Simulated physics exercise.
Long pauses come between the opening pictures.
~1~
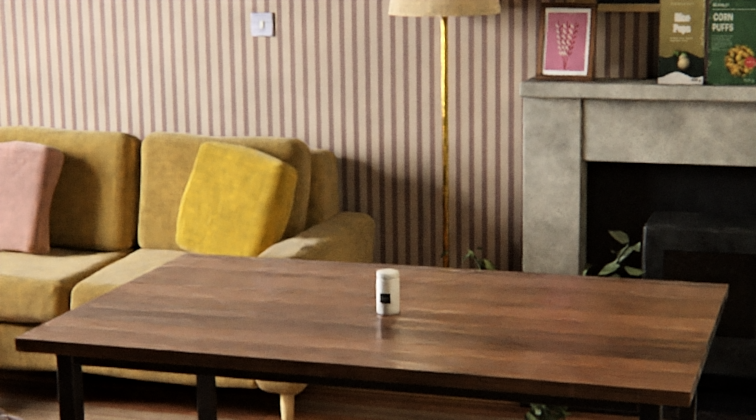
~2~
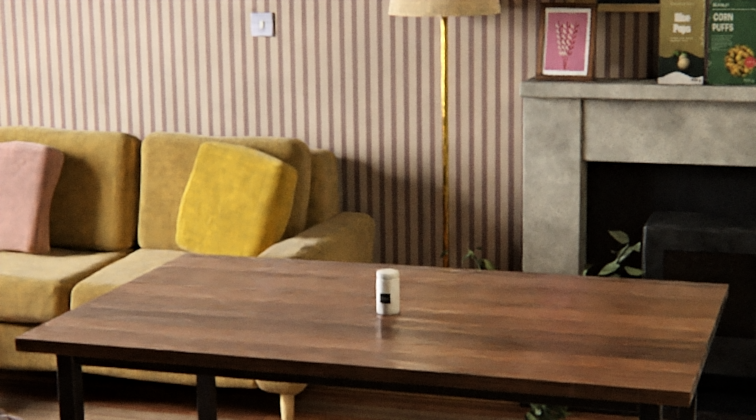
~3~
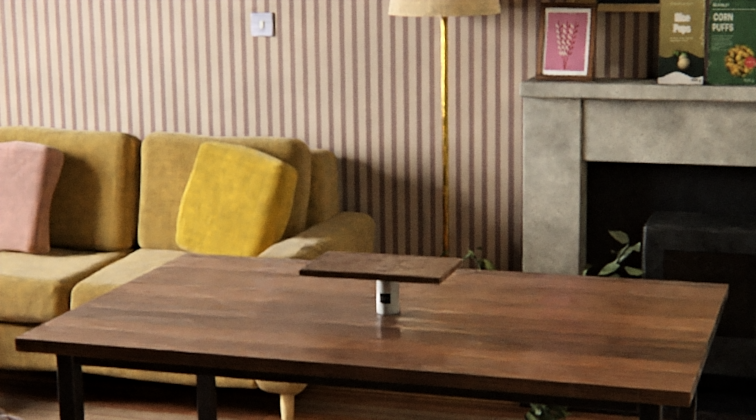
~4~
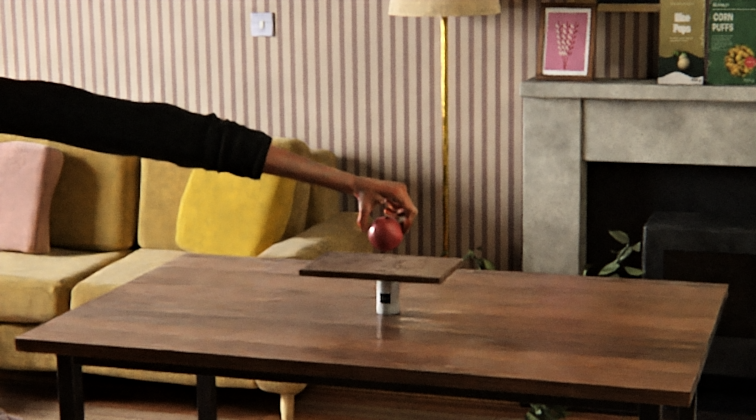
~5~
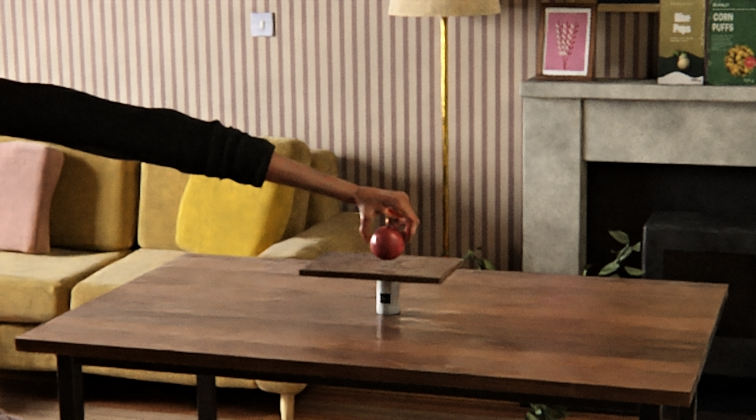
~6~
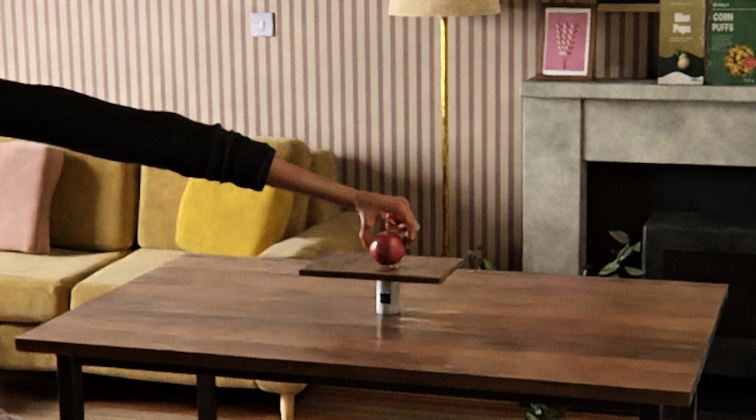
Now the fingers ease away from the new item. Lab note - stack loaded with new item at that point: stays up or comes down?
Observed: Stays up.
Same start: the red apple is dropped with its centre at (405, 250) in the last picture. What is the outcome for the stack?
Result: The stack stays stable.
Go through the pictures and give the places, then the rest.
In the first frame, the last thing is not in view yet.
In the second frame, the last thing is not in view yet.
In the third frame, the last thing is not in view yet; brown lid (382, 267).
The fourth frame shows still above its spot; red apple (386, 234); brown lid (382, 267).
The fifth frame shows still above its spot; red apple (388, 243); brown lid (382, 267).
The sixth frame shows set down, still held; red apple (388, 249); brown lid (382, 267).
Then, 0.30 s later than the last frame, all is still.
Then, 0.70 s later than the last frame, red apple resting near (388, 249).
When it is over, all 3 as before. End places, in pixels of the last picture, red apple near (388, 249). The stack keeps its balance.
